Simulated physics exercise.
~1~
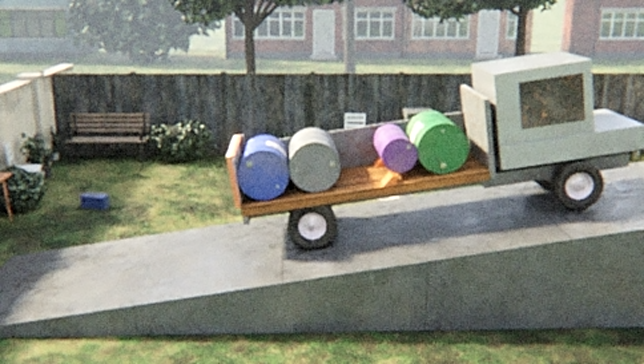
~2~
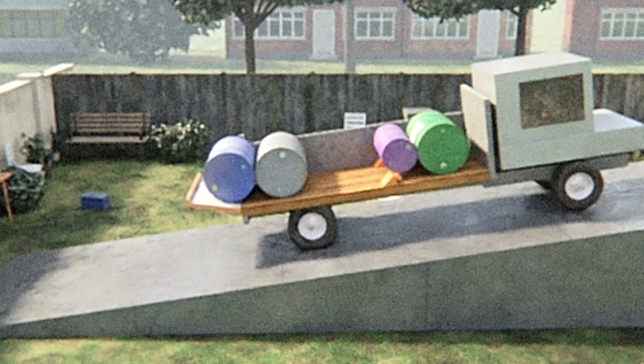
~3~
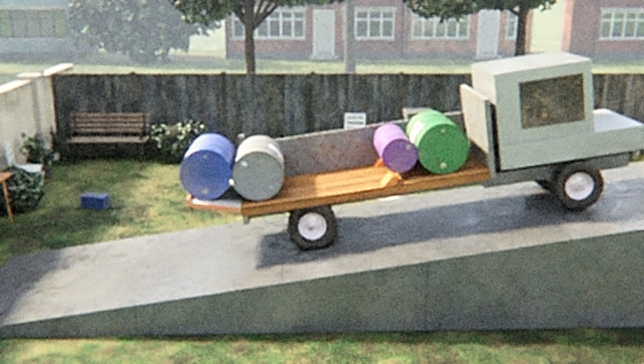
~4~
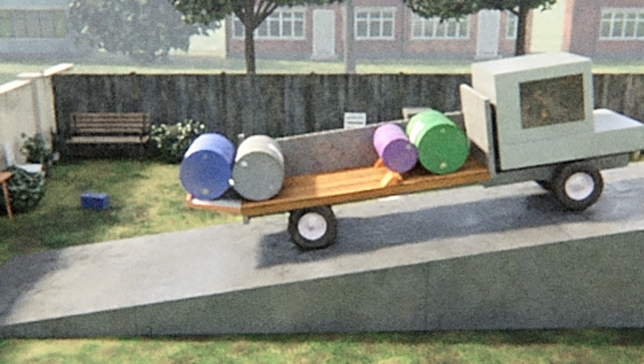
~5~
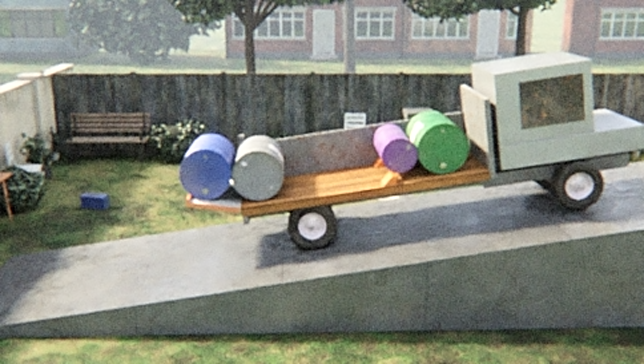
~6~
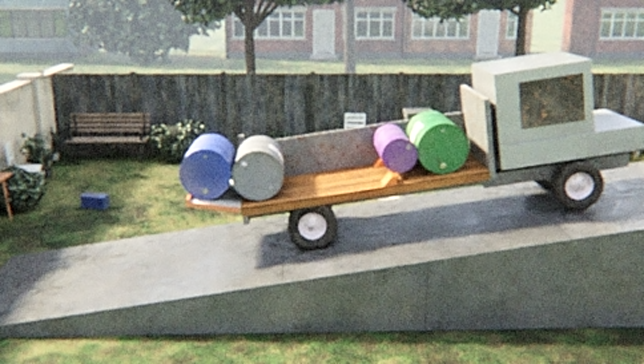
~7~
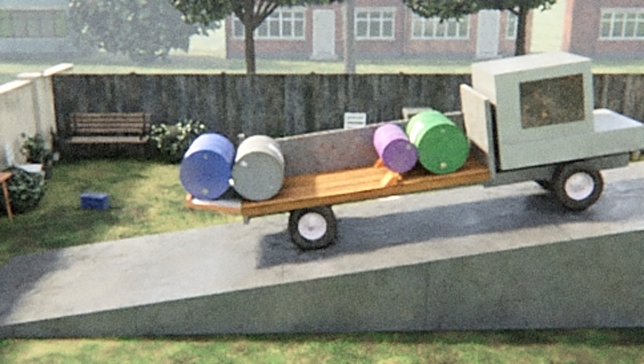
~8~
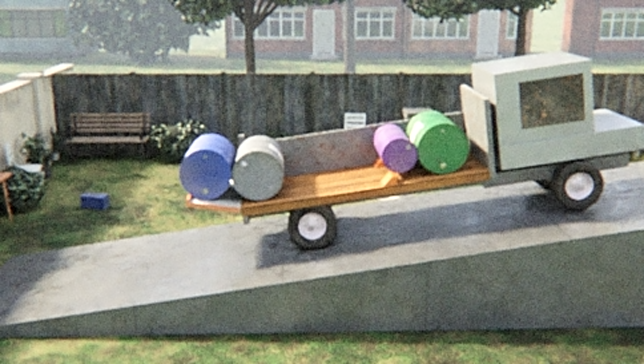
A truck's tailgate drops on a slope, and blue and grey drums roll left and stop, staying aboard.
